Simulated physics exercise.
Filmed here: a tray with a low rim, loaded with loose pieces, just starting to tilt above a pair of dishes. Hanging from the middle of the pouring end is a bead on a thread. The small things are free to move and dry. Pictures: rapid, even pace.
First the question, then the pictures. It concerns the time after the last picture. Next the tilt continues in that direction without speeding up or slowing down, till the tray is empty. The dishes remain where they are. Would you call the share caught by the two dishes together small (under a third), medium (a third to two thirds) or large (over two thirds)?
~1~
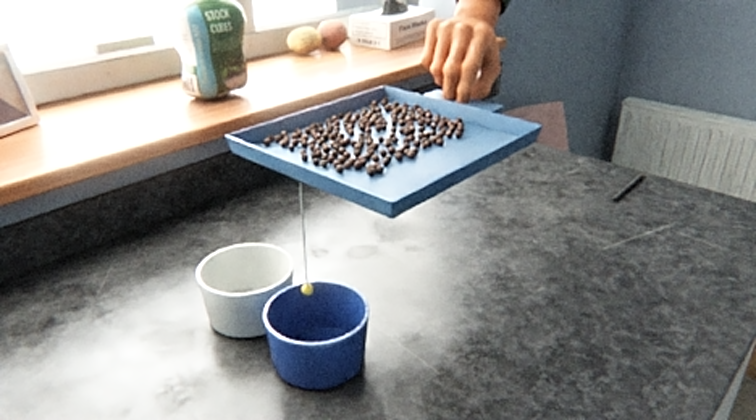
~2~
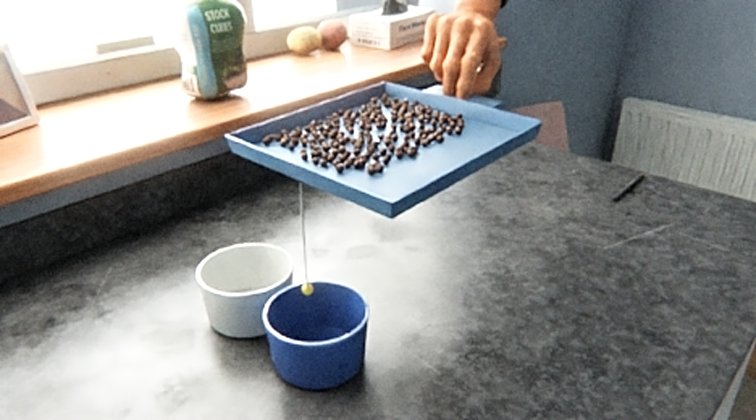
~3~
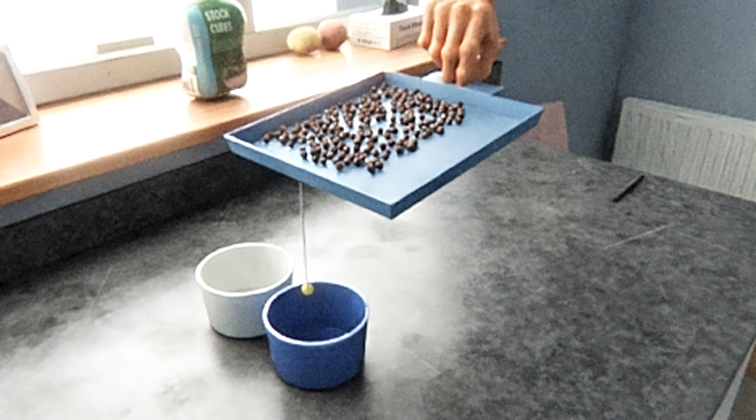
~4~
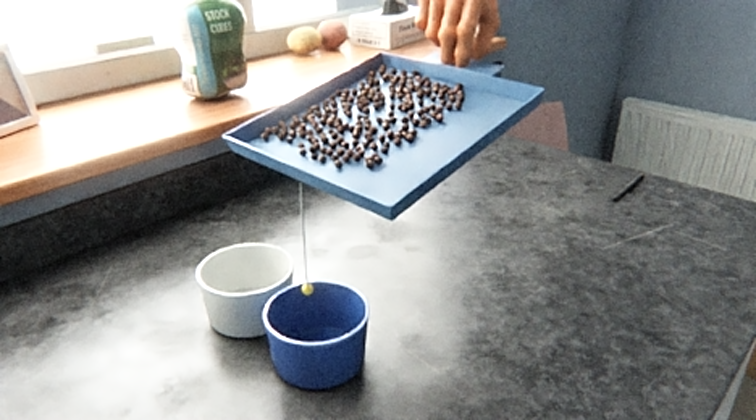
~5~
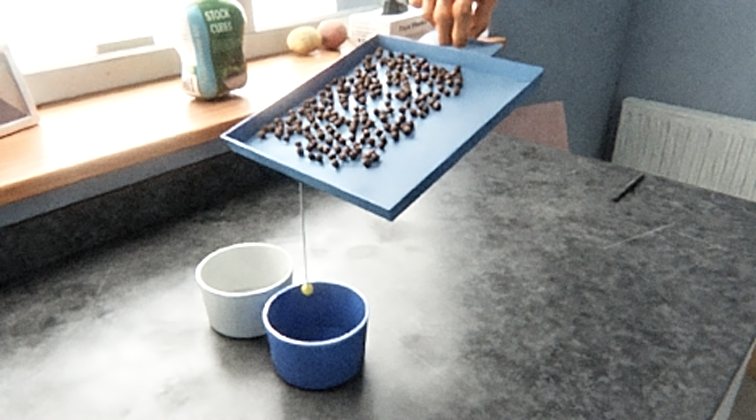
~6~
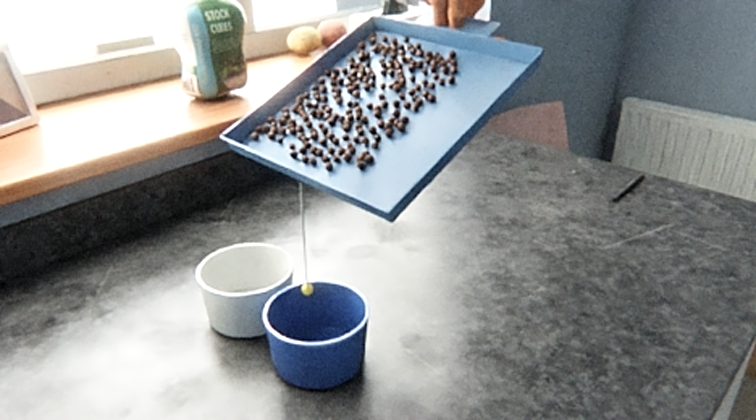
Small.
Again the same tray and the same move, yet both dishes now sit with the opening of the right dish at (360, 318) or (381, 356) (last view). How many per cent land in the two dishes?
First try: Roughly 10 per cent; second try: Roughly 40 per cent.
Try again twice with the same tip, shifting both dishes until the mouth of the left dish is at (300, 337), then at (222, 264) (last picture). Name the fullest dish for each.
First spot: The dish on the left-hand side; second spot: The dish on the right-hand side.
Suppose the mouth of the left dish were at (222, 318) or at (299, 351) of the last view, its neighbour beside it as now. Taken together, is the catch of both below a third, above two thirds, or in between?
More than two thirds, then in the middle band.
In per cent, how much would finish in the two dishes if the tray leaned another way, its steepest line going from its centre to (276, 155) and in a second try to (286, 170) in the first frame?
Lab note: Case 1 near 90 %, case 2 near 70 %.
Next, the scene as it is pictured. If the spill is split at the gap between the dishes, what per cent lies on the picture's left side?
Estimate: About 70 in every hundred.
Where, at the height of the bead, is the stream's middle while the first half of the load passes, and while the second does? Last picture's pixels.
The leading part at (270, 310), the rest of it at (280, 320).
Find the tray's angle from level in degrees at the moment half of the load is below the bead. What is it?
Angle reached: About 110°.
Soon, tray tipped steeply; most on the tray; a stray few in the right dish; a stray few outside both; a small part in the air.
A while on, tray tipped past a quarter turn; about a quarter on the tray; a small part in the right dish; a stray few in the left dish; about a quarter outside both; about half in the air.
Towards the end, tray tipped past a quarter turn; about a quarter in the right dish; a stray few in the left dish; most outside both.
Finally, tray tipped past a quarter turn; about a quarter in the right dish; a stray few in the left dish; most outside both.
